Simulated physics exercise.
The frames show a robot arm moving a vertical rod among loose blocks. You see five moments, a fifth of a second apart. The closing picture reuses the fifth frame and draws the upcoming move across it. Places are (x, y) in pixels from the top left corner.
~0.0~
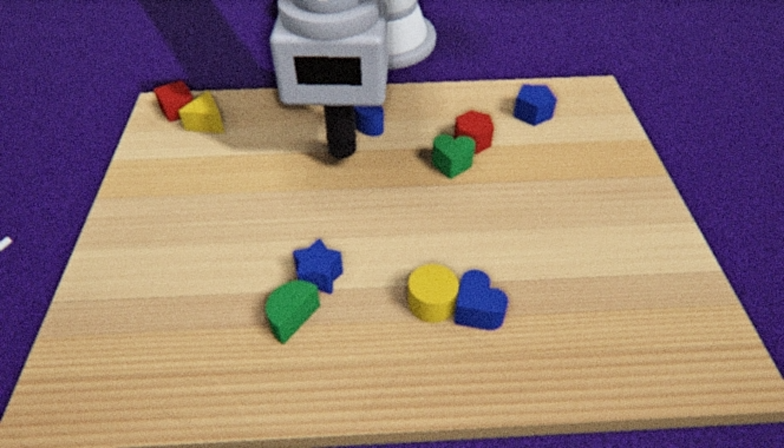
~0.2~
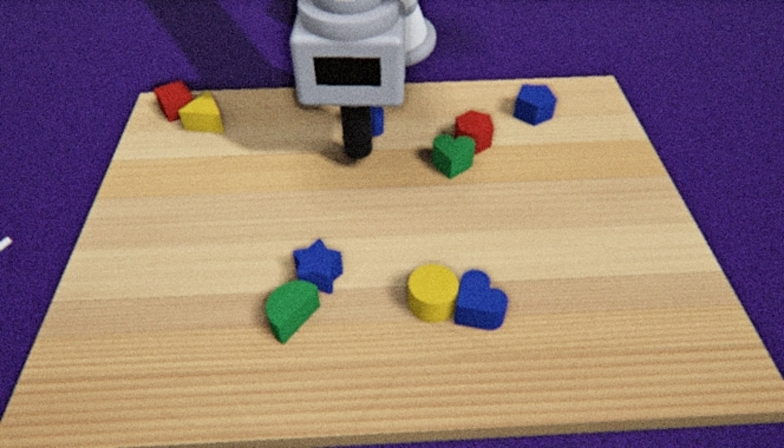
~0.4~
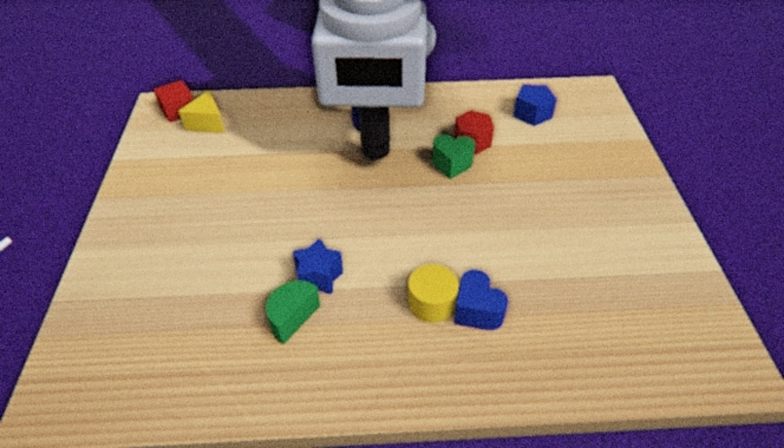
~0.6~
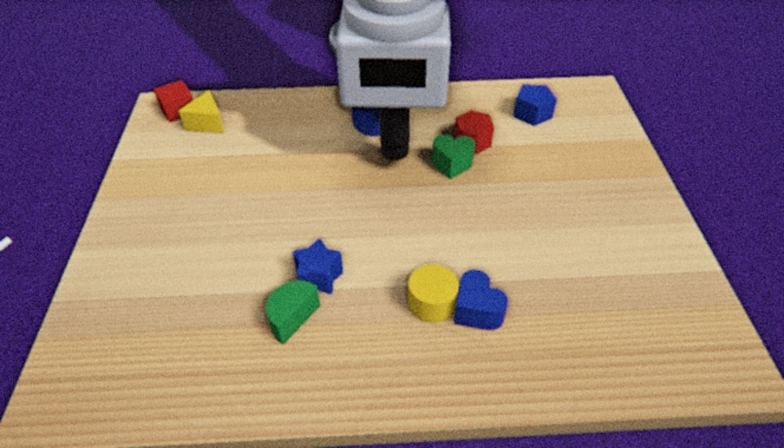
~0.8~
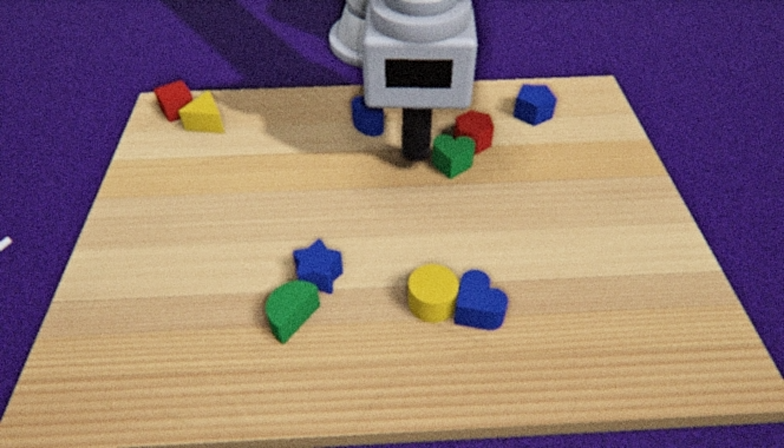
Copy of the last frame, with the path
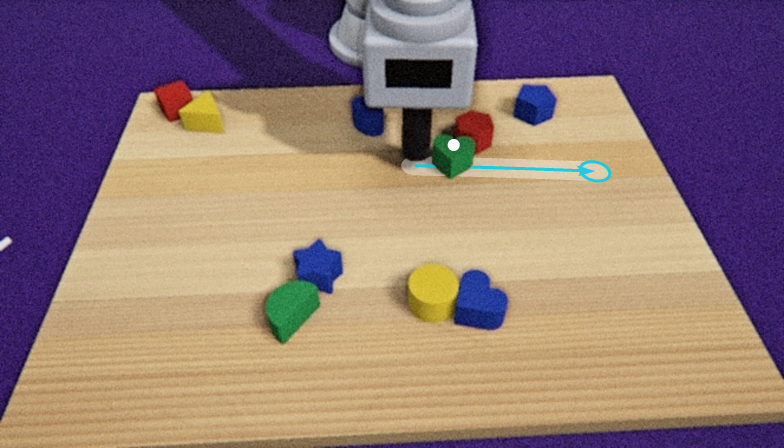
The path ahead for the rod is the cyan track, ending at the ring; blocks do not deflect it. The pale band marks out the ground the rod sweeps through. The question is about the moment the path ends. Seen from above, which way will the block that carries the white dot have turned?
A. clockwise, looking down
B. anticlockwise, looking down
It's A.
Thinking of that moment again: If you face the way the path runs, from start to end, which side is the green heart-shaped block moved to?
It moves right.
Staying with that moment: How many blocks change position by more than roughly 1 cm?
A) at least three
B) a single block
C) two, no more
Correct choice: B.
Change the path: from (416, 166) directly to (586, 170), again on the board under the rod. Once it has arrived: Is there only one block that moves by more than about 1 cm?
I expect so.
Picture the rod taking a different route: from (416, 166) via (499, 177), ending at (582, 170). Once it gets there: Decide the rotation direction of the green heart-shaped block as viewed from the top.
The block spins anticlockwise.
The drawn path runs straight from (416, 166) to (595, 171); the dot is on the green heart-shaped block.
What follows on the original path. One third of the way, rod (477, 155); green heart-shaped block (510, 148), turned 25° clockwise.
Two thirds of the way, rod (538, 156); green heart-shaped block (571, 154), turned 50° clockwise.
At the end, rod (599, 159); green heart-shaped block (633, 162), turned 80° clockwise; red six-sided block not moved.
